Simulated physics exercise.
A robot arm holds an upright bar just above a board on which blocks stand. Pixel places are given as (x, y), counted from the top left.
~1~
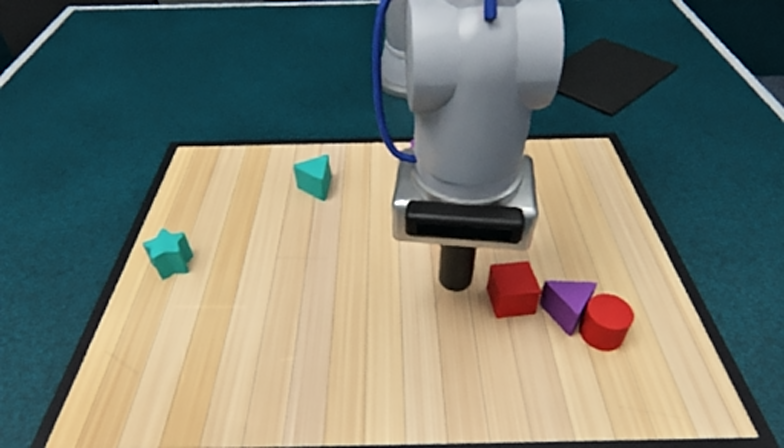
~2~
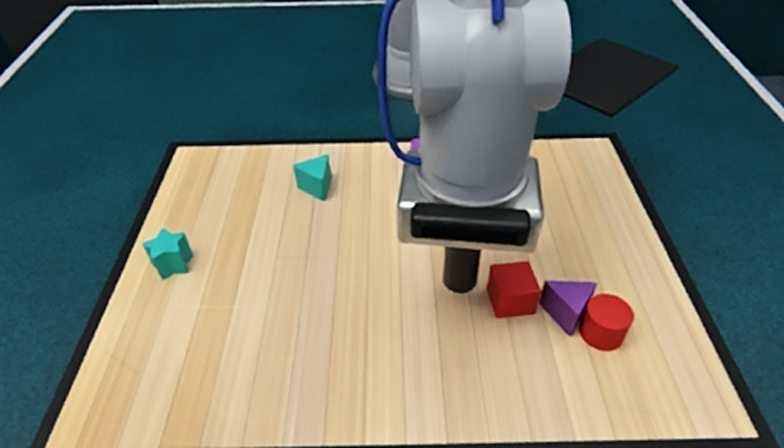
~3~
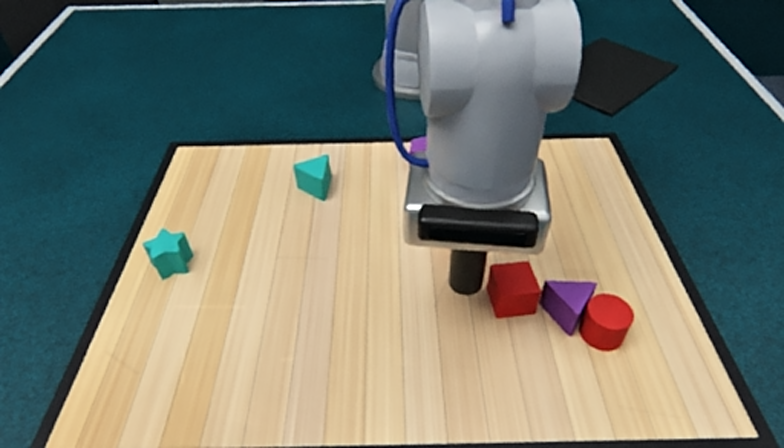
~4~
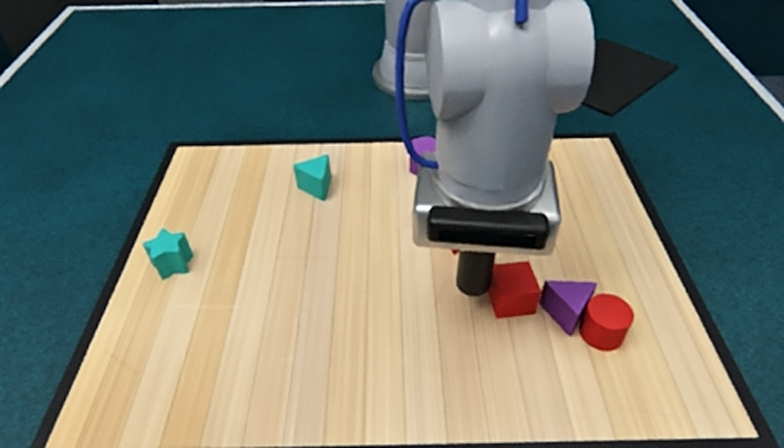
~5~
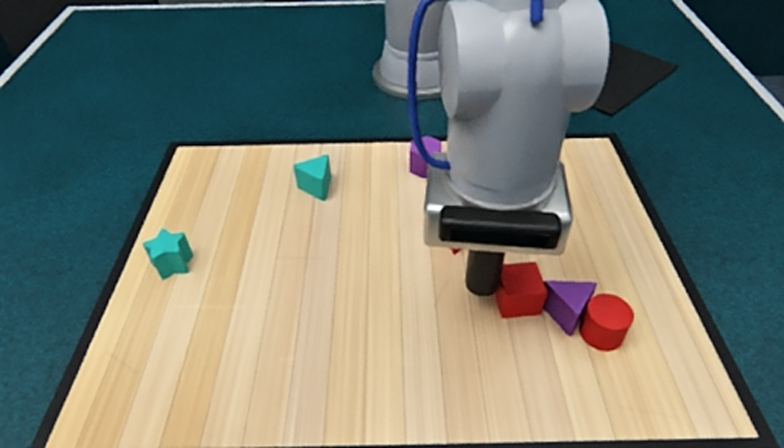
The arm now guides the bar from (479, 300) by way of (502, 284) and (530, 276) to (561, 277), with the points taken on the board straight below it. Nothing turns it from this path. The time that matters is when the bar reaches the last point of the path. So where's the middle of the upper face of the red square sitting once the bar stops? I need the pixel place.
When the path ends, it will be at (606, 260).
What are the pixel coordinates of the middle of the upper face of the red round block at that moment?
Somewhere near (631, 325).
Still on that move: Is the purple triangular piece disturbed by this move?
If the bar follows that path, the purple triangular piece ends up shifted.
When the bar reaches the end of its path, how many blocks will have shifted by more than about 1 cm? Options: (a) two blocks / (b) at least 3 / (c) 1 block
It's b.
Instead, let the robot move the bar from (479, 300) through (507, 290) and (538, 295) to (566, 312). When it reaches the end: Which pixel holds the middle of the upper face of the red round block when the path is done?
Answer: (635, 322).
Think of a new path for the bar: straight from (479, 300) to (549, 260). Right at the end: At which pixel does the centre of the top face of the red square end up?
My prediction: (590, 253).
On the path given first. Halfway along, bar at (520, 262); red square at (559, 262), turned 20° clockwise; purple triangular piece at (596, 289), turned 45° clockwise; red round block at (622, 318).
At the end, bar at (566, 260); red triangular piece not moved; red square at (606, 260), turned 20° clockwise; purple triangular piece at (631, 292), turned 100° clockwise; red round block at (631, 325).
